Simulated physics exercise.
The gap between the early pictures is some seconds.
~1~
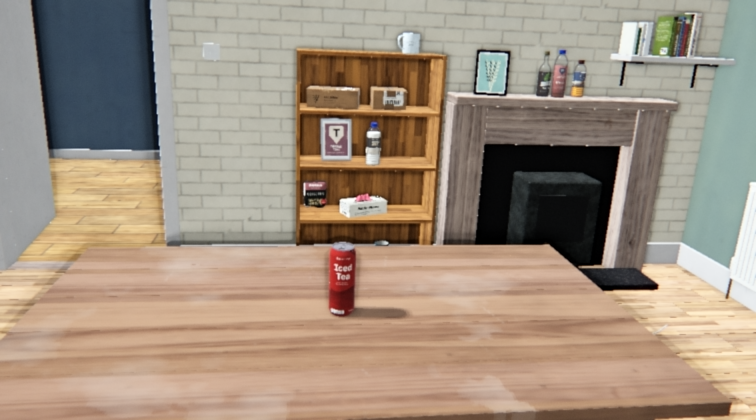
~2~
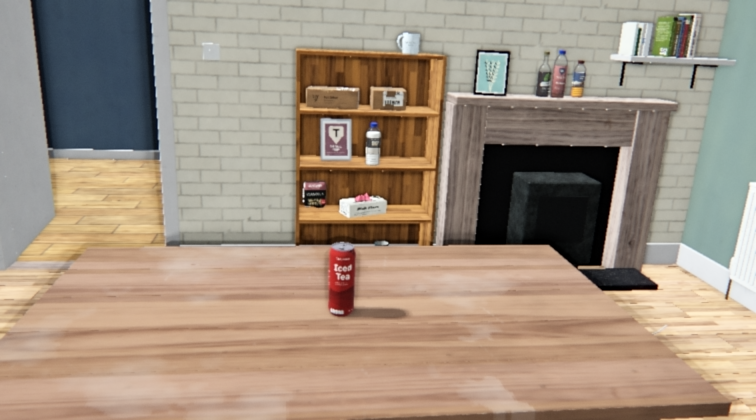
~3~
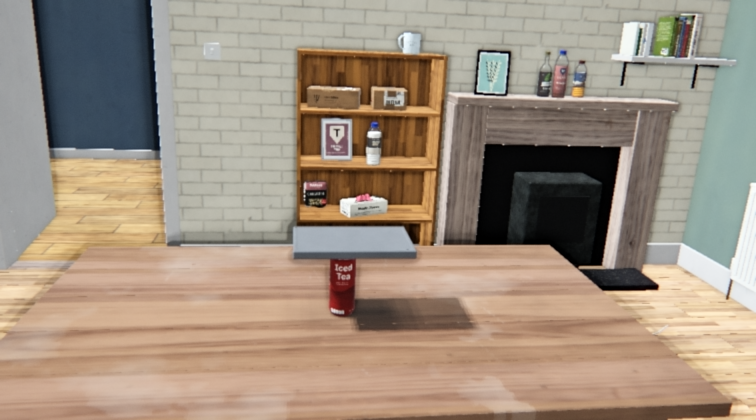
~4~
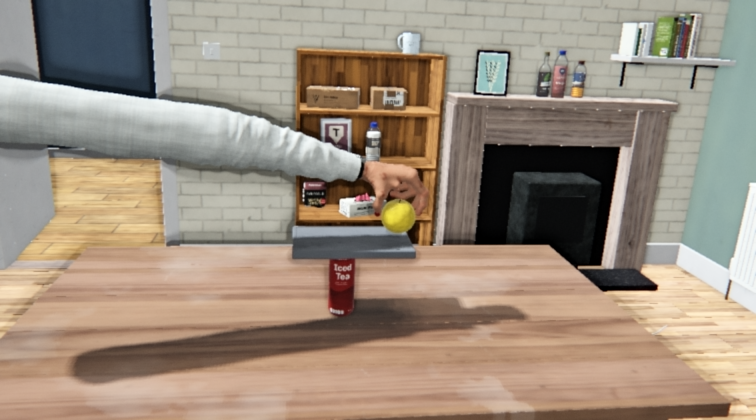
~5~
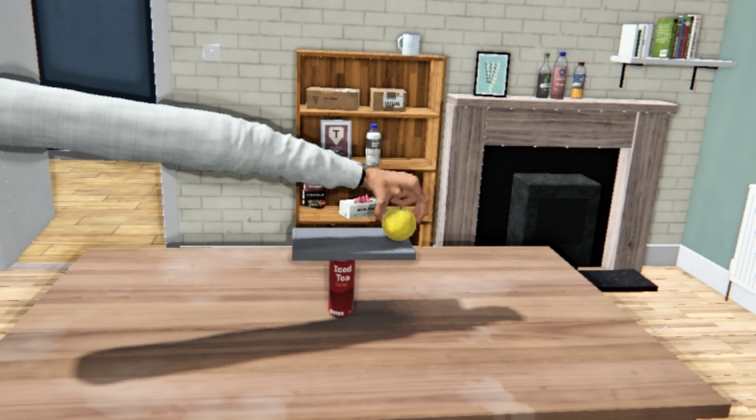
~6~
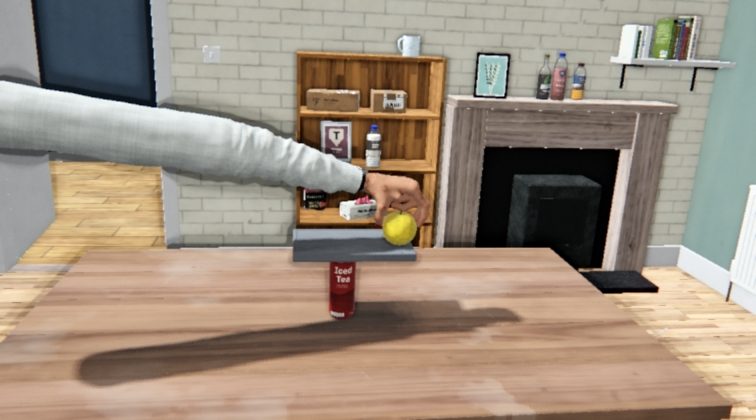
An arm reached in from the left and lowered a yellow apple slightly onto the right side of a grey lid, which had appeared on top of a red iced tea can on a wooden table.
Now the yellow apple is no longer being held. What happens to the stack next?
The stack tumbles over.
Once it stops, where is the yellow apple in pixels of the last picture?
At about (401, 302).
Then, 0.40 s past the last view, grey lid and yellow apple now fallen.
Then, 0.50 s past the last view, things are still on the move.
Finally, fallen, grey lid and yellow apple; red can still in place. Final places as the last picture's camera would see them, yellow apple near (401, 303). The stack loses its balance.
